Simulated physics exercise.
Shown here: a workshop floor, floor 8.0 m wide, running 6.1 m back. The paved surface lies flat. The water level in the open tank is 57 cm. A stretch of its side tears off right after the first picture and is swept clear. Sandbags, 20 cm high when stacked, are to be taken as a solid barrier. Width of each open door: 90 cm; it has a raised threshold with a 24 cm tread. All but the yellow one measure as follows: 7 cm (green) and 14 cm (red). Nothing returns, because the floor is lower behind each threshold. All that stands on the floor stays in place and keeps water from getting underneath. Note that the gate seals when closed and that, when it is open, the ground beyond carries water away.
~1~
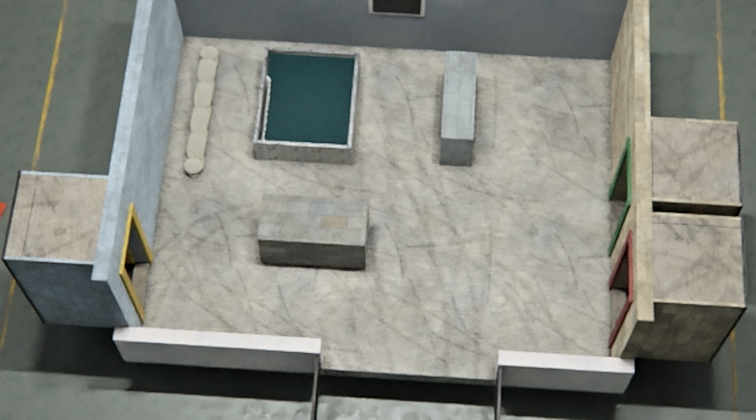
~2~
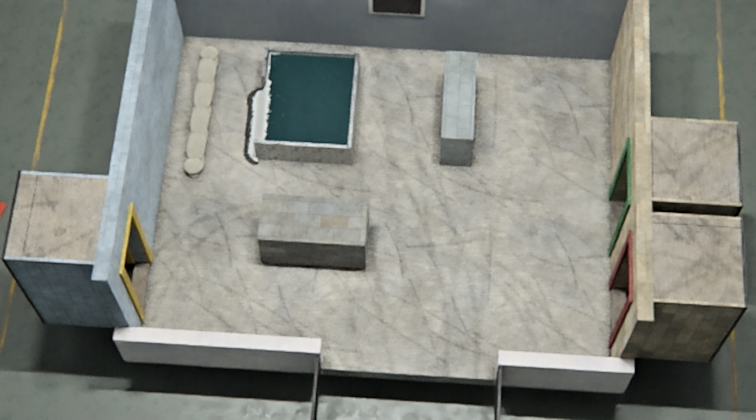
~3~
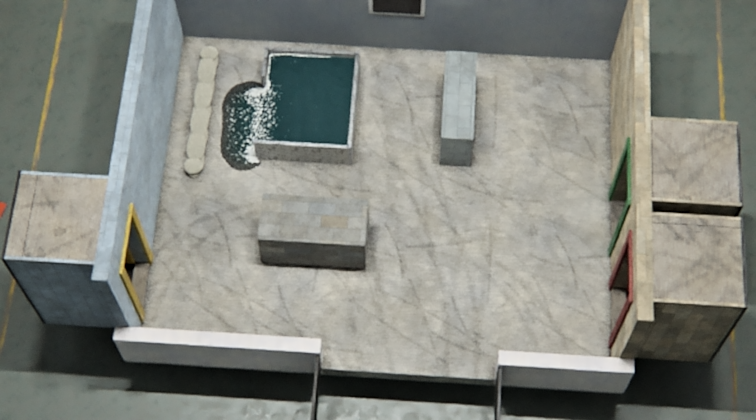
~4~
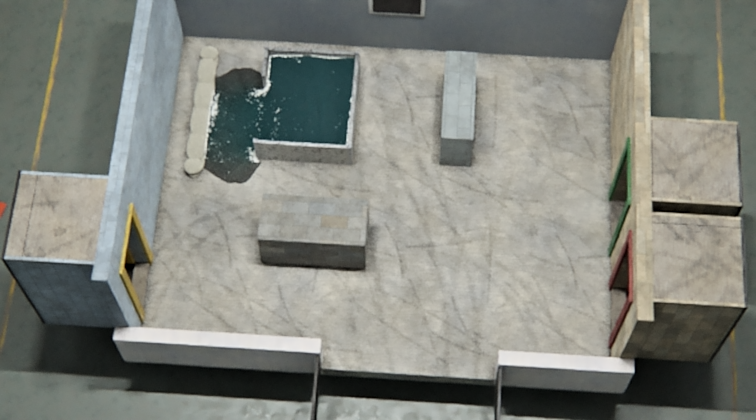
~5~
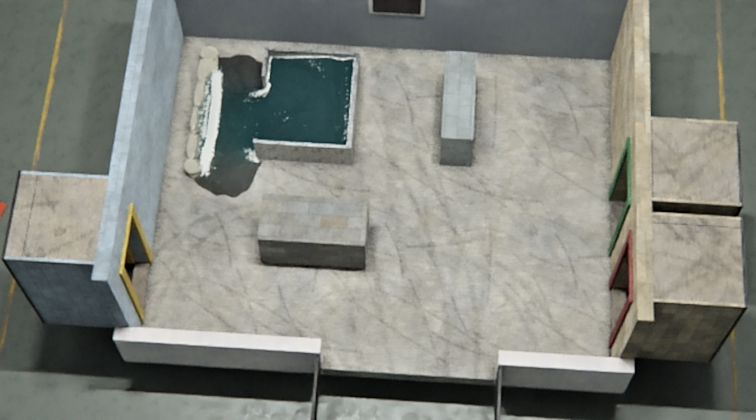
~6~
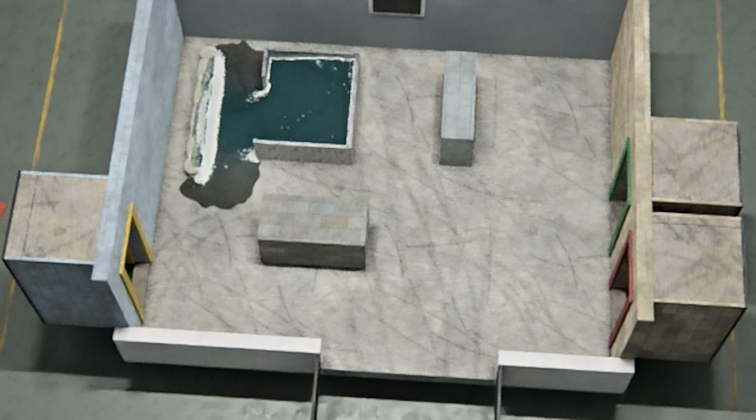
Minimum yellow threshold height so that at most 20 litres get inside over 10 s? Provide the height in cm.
Close to 8 cm.
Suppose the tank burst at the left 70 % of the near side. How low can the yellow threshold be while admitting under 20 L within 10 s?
It should stand roughly 12.0 cm high.
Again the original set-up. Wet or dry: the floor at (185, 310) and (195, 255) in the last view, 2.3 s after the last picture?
So the first place you asked about stays drenched, while the second ends up drenched.
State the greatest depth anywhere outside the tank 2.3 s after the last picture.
23 cm.
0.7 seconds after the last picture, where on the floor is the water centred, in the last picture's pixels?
Centre estimate: (267, 122) px, approximately.
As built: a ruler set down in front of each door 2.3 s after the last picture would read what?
Before green it's 0 cm, before red 0 cm, before yellow 7 cm.
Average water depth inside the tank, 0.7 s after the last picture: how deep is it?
It averages near 31 cm.
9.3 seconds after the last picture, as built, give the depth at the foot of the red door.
About 4.5 cm.
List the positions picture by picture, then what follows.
In the first picture, still water, 57 cm deep, in the open tank at (307, 99); the yellow door at (137, 267) is dry.
In the second picture, water pours out at (263, 121) and has run 0.2 m, to (250, 132); about 5 cm deep outside, 57 cm at the back.
In the third picture, the gap is at (263, 121), the front 0.7 m out at (225, 146); the back of the open tank holds 57 cm.
In the fourth picture, water pours out at (263, 121) and has run 1.0 m, to (217, 81); about 10 cm deep outside, 55 cm at the back.
In the fifth picture, water pours out at (263, 121) and has run 1.2 m, to (200, 180); about 9 cm deep outside, 48 cm at the back.
In the sixth picture, the front is at (188, 192), 1.4 m from the gap at (263, 121); 2.7 m2 of floor is wet, 50 cm left at the back; 2.0 m in a straight line remain to the yellow door at (137, 267).
Then, 0.7 s after the last picture water covers 15 % of the floor, deepest (40 cm) near (210, 130); it has not reached the yellow door.
Then, 2.3 s after the last picture water covers 30 % of the floor, deepest (23 cm) near (171, 345); 7 cm at the yellow door, 0 litres in over its 11 cm threshold.
Then, 9.3 s after the last picture water covers 90 % of the floor, deepest (7 cm) near (159, 208); 7 cm at the yellow door, 2 litres in over its 11 cm threshold.
At the yellow door as built, the water peaked near 12 cm, 4.7 s after the last picture.
With a threshold of 7 cm, 30 litres would have come in within the 10 s; with 10 cm, 5 litres. So under 20 litres takes about 8 cm.
